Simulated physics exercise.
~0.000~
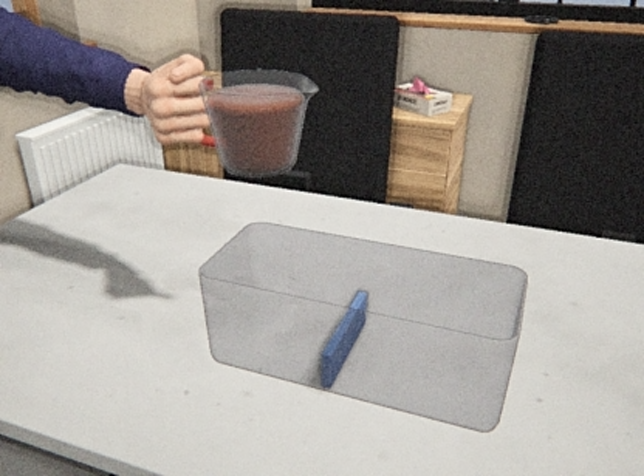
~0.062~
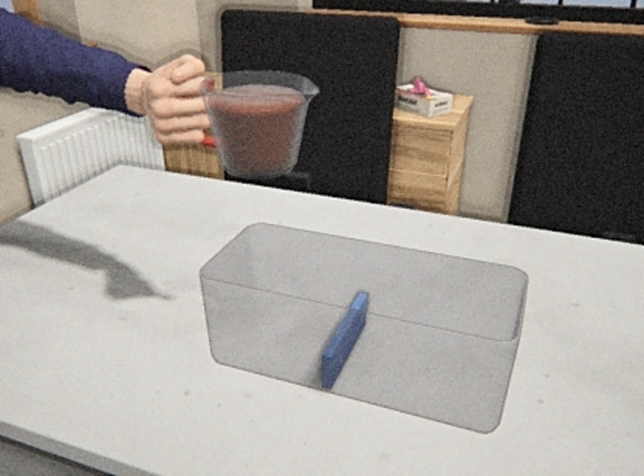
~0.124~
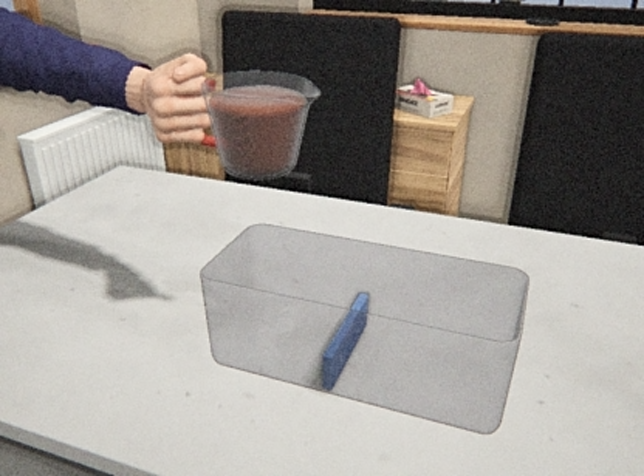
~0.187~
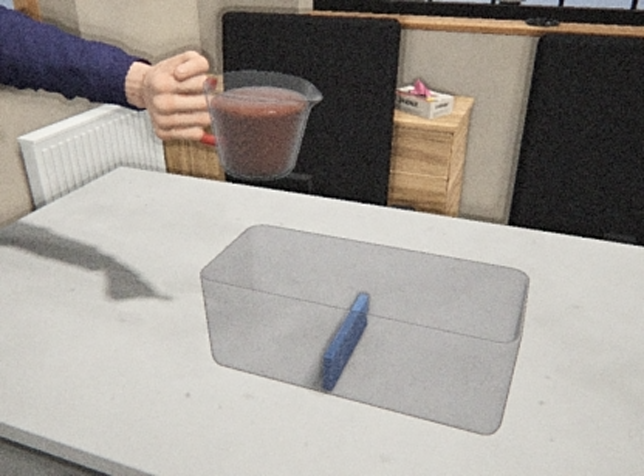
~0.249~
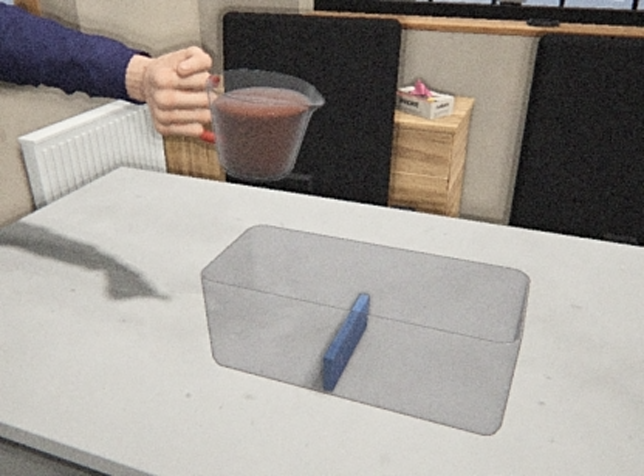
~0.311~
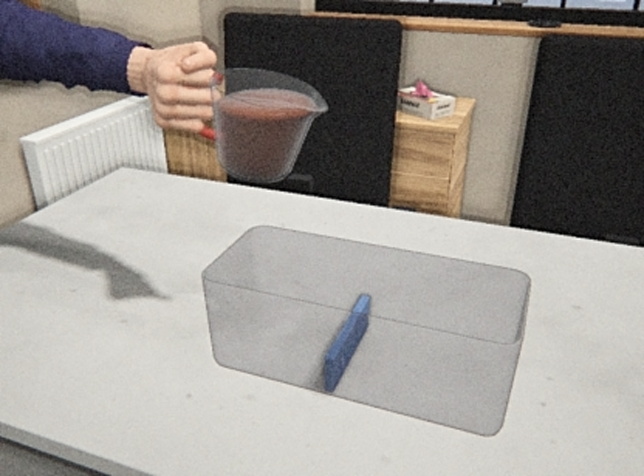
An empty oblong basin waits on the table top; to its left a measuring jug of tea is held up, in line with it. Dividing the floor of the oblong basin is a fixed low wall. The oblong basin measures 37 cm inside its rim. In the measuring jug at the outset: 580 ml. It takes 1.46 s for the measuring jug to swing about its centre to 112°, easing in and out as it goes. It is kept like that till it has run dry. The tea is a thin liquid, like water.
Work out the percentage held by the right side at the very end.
I would put it at 82 per cent.
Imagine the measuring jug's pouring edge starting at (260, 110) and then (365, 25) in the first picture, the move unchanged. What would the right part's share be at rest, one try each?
5 and 95 %.
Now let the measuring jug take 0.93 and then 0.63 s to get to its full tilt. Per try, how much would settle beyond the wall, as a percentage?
About 80 %, then about 65 %.
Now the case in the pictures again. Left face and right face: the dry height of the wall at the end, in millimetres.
Measured: Left around 48 mm, right around 34 mm.
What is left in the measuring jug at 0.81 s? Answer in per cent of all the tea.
About 62 percent.
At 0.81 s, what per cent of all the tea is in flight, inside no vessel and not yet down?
Roughly 24 percent.
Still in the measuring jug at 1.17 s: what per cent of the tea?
I reckon near 7 per cent still sits there.
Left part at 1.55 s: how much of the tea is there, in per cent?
Some 18 per cent.
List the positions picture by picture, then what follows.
Tilt 0°; pouring edge (317, 90); surface from (215, 90) to (305, 100); the oblong basin's rim runs from (225, 247) to (523, 304); the wall's top is at (346, 322), in the first picture.
Tilt 1°; pouring edge (318, 92); surface from (216, 91) to (306, 101), in the second picture.
Tilt 2°; pouring edge (319, 94); surface from (218, 92) to (307, 102), in the third picture.
Tilt 4°; pouring edge (321, 99); surface from (219, 93) to (308, 104), in the fourth picture.
Tilt 8°; pouring edge (323, 103); surface from (221, 94) to (312, 106), in the fifth picture.
Tilt 12°; pouring edge (327, 110); surface from (224, 96) to (318, 107), in the sixth picture.
Then, 0.81 s in, the tilt is 65° and 61 per cent is still to pour, 0 is left of the wall and 14 right of it.
Then, 1.17 s in, the tilt is 101° and 7 per cent is still to pour, 5 is left of the wall and 77 right of it.
Then, 1.55 s in, the tilt is 112° and 0 per cent is still to pour, 17 is left of the wall and 82 right of it.
Then, 1.96 s in, the tilt is 112° and 0 per cent is still to pour, 17 is left of the wall and 82 right of it.
Finally, 17 per cent lies left of the wall, 82 right of it and 1 outside.
